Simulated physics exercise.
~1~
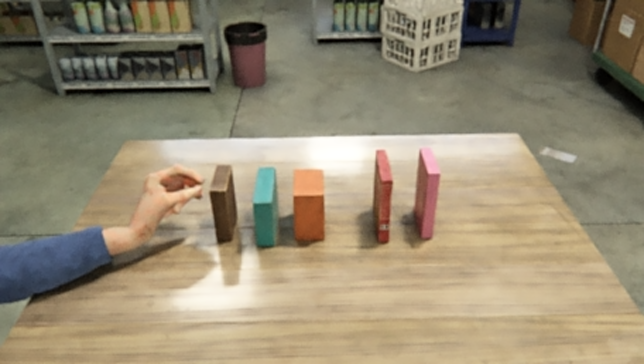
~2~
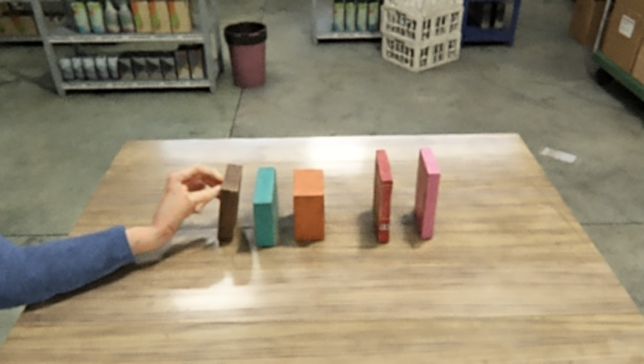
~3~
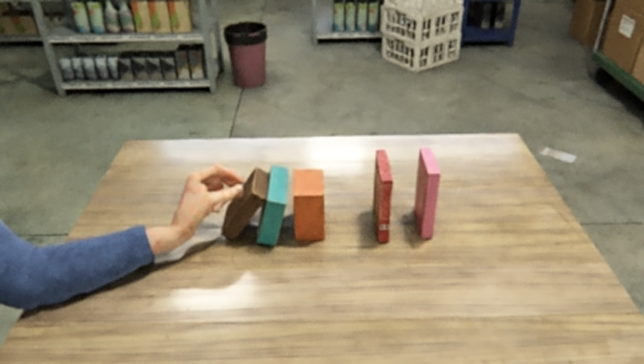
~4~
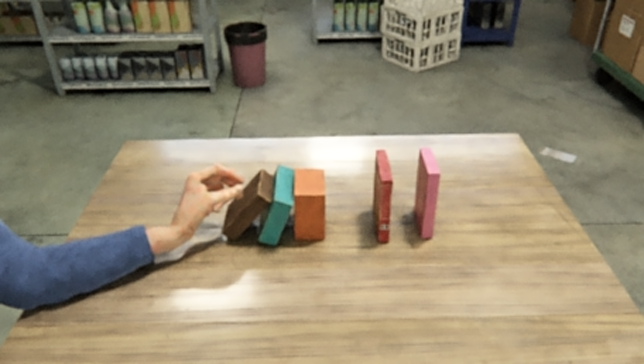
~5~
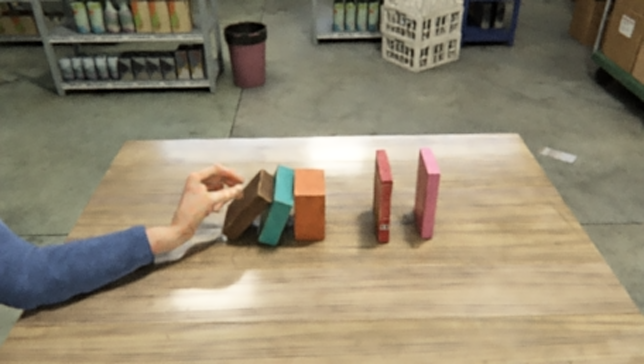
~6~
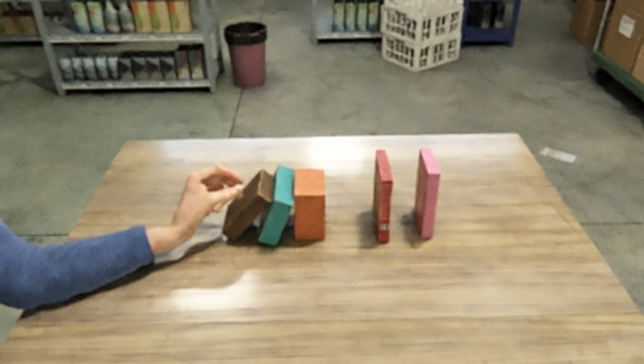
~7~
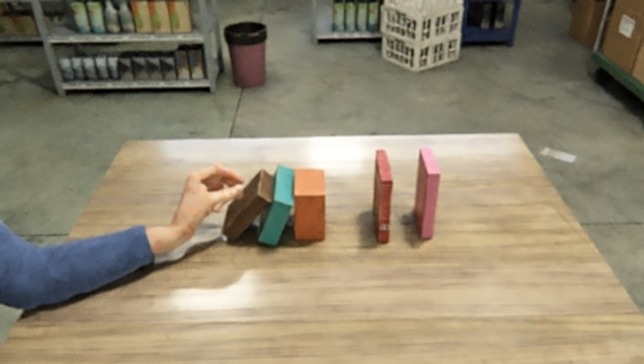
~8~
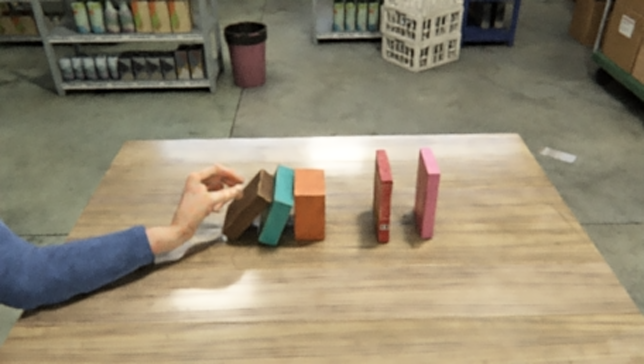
We see a hand tip a brown block rightward into a turquoise board, which leans against an upright orange block on a wooden table. The hand then keeps still, with both pieces left leaning while the orange block, red packet and pink block remain standing.
